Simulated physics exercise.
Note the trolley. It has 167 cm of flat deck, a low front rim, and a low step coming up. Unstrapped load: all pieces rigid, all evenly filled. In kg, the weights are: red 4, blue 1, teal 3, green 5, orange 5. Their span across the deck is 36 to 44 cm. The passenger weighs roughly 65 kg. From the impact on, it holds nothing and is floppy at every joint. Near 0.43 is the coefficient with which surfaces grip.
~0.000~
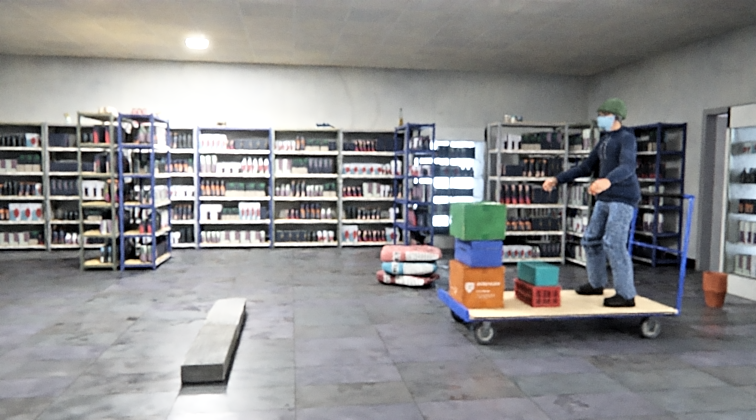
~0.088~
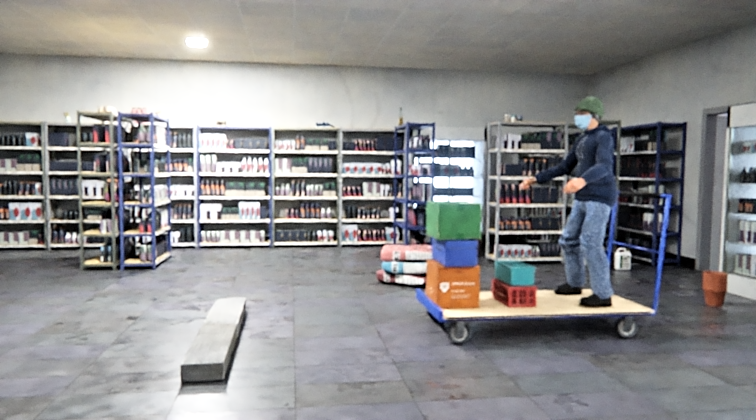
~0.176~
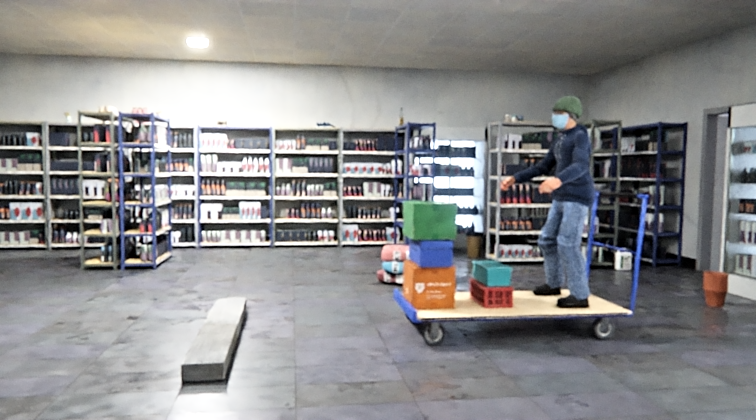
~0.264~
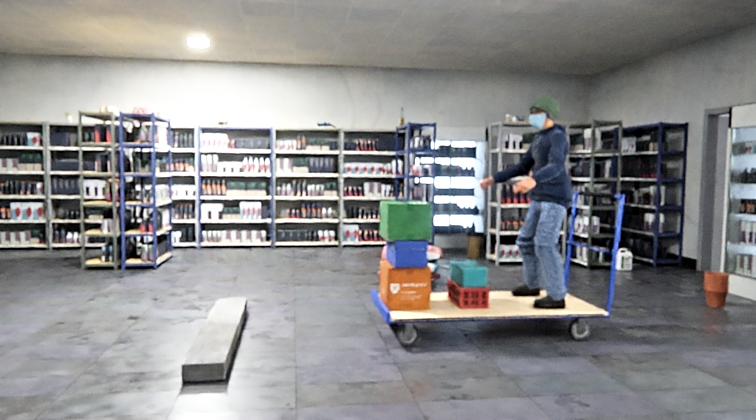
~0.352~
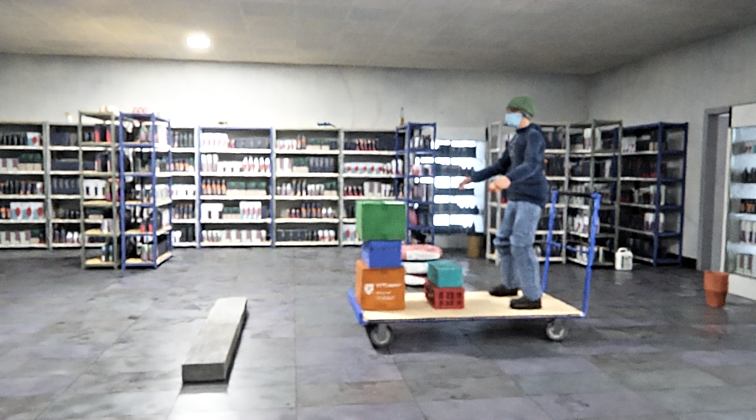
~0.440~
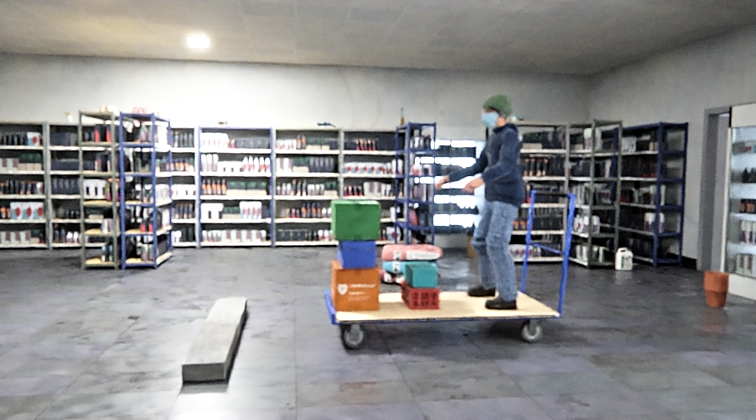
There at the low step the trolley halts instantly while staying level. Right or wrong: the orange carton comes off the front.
Wrong.
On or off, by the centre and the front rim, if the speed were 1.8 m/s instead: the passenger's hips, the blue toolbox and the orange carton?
Then the hips would stay put, the blue one would not stay put and the orange one would stay put.
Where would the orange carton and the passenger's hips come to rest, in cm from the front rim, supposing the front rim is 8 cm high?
Both stay back - orange 20 cm behind, hips 60 cm behind.
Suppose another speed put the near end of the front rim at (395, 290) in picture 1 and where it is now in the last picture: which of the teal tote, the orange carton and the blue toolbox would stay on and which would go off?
Result: Teal kept; orange kept; blue lost.
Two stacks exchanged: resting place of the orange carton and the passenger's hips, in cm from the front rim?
In that case orange 40 behind, hips 70 behind.
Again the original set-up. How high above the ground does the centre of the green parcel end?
Near 15 cm above the ground.
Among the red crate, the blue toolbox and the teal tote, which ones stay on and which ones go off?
End state - red: Stays put, blue: Comes away, teal: Stays put.
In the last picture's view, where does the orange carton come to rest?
Roughly at (254, 287).
After 0.78 s the deck stops.
After 1.03 s the orange carton is 18 cm behind the rim, tilted 10°, near (251, 284) in the last picture's view.
After 1.33 s the orange carton is 19 cm behind the rim, tilted 5°, near (252, 285) in the last picture's view.
After 1.78 s the orange carton is 20 cm behind the rim, tilted 0°, near (254, 287) in the last picture's view.
When all is still (2.2 s), past the rim, blue toolbox and green parcel; behind it, red crate, teal tote, orange carton and the passenger's hips.
